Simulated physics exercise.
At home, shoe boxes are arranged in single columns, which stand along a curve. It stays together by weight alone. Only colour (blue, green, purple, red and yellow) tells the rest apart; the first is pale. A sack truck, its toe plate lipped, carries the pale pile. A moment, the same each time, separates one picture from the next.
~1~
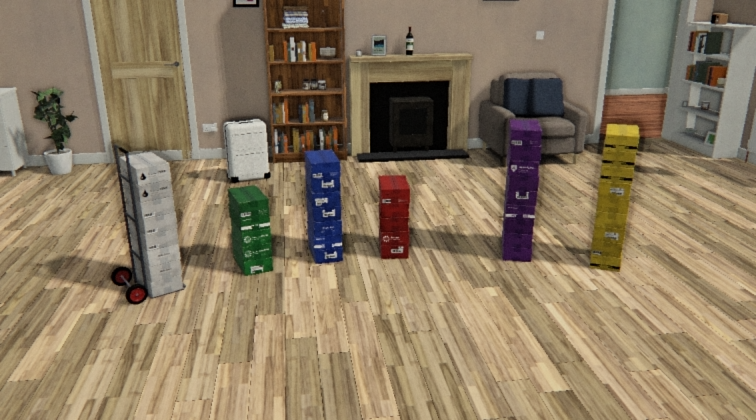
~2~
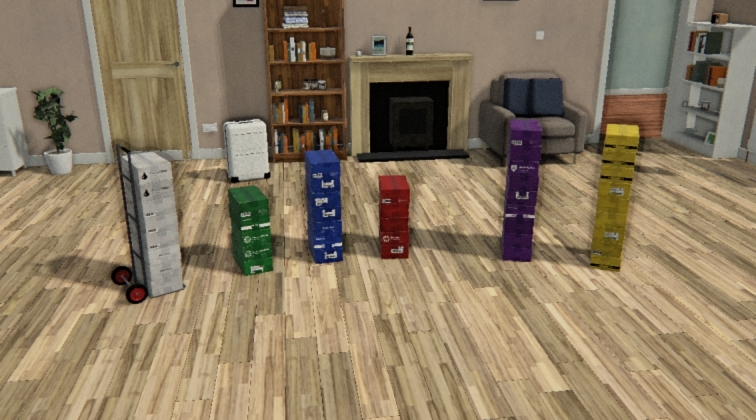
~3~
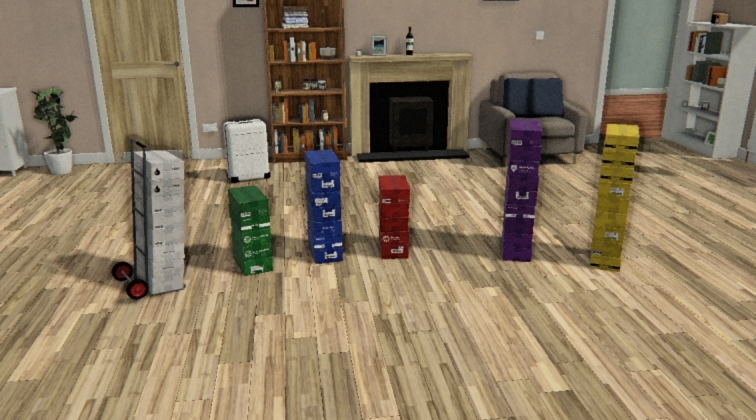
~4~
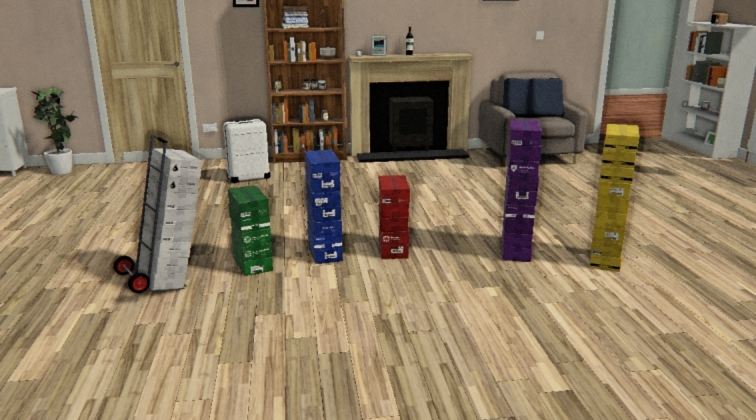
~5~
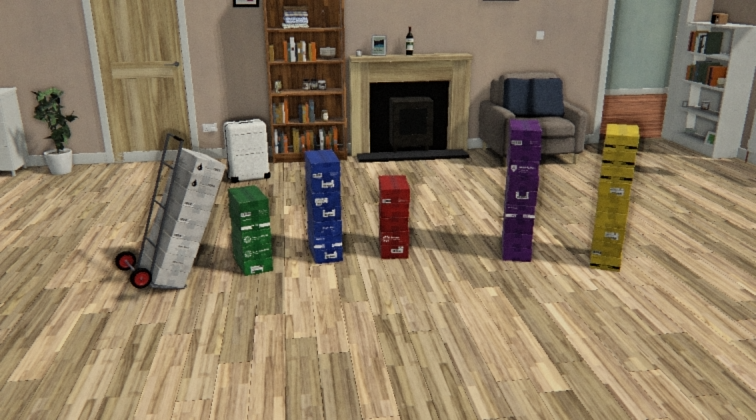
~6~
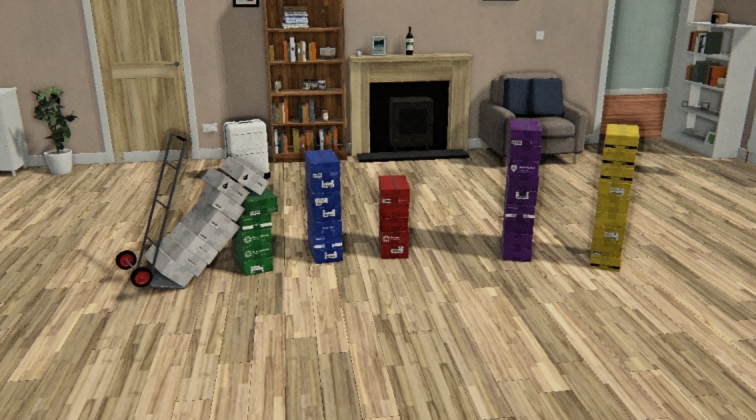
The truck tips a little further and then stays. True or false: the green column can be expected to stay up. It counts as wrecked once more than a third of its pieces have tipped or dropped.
False.
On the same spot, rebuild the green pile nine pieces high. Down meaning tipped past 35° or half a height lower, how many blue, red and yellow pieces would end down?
I'd count blue 5, red 4 and yellow 0.
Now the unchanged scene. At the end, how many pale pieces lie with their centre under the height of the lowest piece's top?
Pale pieces: 3.
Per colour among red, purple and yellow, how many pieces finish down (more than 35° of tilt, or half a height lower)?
Counting by colour, you get red at 4, purple at 0, and yellow at 0 down by the end.
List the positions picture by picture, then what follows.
In the first picture (we follow the side turned to the camera), truck frame (131, 183) level; top green box (247, 194); top yellow box (621, 143); no other piece has moved.
Truck frame (133, 183) rocked barely; top green box (247, 194), in the second picture.
Truck frame (145, 178) rocked a little, top of the pale pile leaning a little; top green box (247, 194); no other piece has moved, in the third picture.
Truck frame (162, 172) rocked a little, top of the pale pile leaning a little; top green box (247, 194); no other piece has moved, in the fourth picture.
Truck frame (175, 170) rocked clearly, top of the pale pile leaning clearly; top green box (247, 194); no other piece has moved, in the fifth picture.
Truck frame (178, 170) rocked clearly, top of the pale pile leaning well over; top blue box (326, 170); 2 stirred so far, in the sixth picture.
Soon, 8 of the pale pile down; none of the 5 green boxes down (0 of 35 in all colours); top green box tipped a little.
A while on, 7 of the pale pile down; 4 of the 5 green boxes down (4 of 35 in all colours); top green box tipped well over, some two heights lower; top blue box tipped clearly.
Towards the end, 7 of the pale pile down; 4 of the 5 green boxes down (14 of 35 in all colours); top green box tipped well over, some two heights lower; top blue box tipped steeply, some three heights lower.
Finally, 7 of the pale pile down; 4 of the 5 green boxes down (14 of 35 in all colours); top green box tipped well over, some two heights lower; top red box on its side. Seen by the last camera, middles, top green box near (320, 223), top red box near (490, 233).
